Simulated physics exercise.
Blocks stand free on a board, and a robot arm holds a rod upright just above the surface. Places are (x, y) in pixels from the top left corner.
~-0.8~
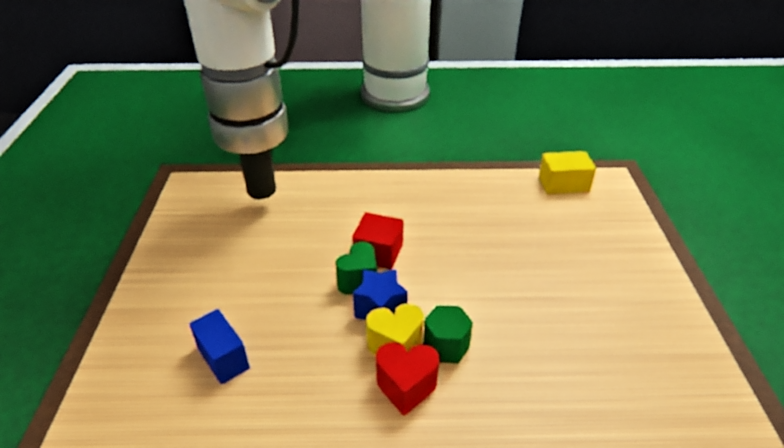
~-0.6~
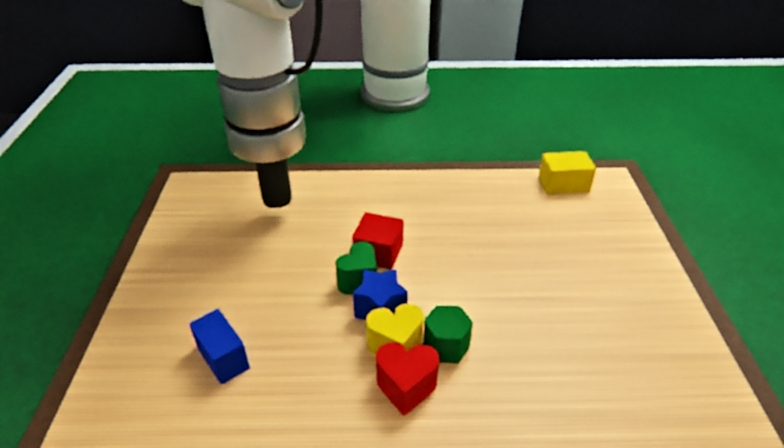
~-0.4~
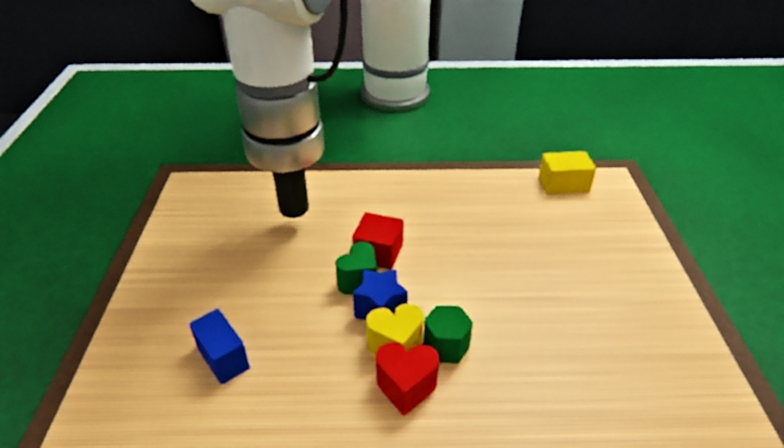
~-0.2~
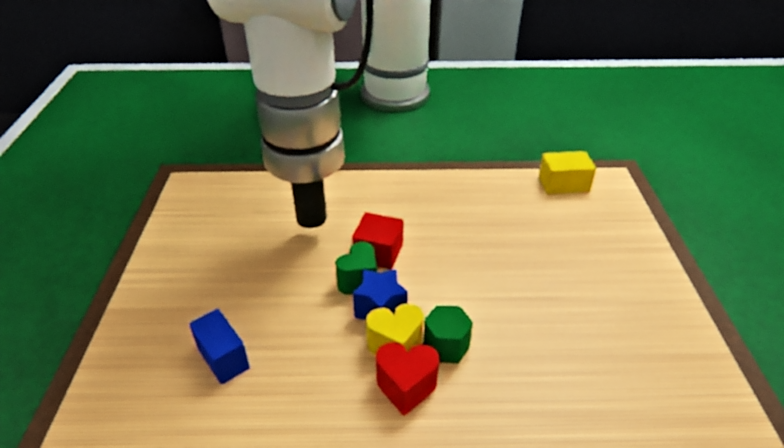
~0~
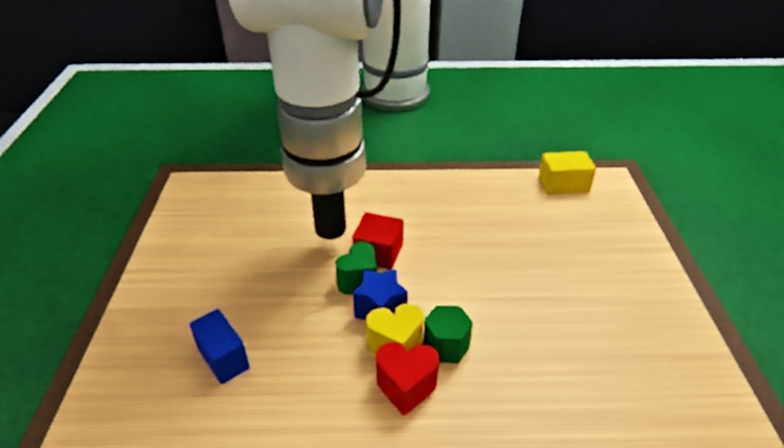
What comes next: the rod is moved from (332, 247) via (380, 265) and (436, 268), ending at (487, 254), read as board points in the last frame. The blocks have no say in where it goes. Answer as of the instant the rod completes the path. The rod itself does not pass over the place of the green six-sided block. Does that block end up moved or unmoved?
Undisturbed, or as good as.
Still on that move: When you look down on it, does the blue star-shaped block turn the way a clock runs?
No, it doesn't check out.
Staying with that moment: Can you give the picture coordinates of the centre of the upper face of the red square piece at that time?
Final place: (474, 208).
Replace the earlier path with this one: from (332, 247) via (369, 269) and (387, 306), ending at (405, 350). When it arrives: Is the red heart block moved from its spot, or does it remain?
At the moment the path ends, the red heart block no longer stands where it did.
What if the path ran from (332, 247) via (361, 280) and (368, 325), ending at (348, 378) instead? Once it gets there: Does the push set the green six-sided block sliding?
Yes.
On the path given first. One third of the way, rod at (380, 249); green heart block at (367, 264), turned 55° clockwise; red square piece at (414, 230), turned 45° anticlockwise; blue star-shaped block at (379, 292), turned 25° anticlockwise.
Two thirds of the way, rod at (438, 251); green heart block at (369, 264), turned 60° clockwise; red square piece at (456, 222), turned 85° anticlockwise; blue star-shaped block at (379, 292), turned 25° anticlockwise.
At the end, rod at (490, 238); green heart block at (369, 264), turned 60° clockwise; red square piece at (474, 208), turned 125° anticlockwise; blue star-shaped block at (379, 292), turned 25° anticlockwise; green six-sided block still.
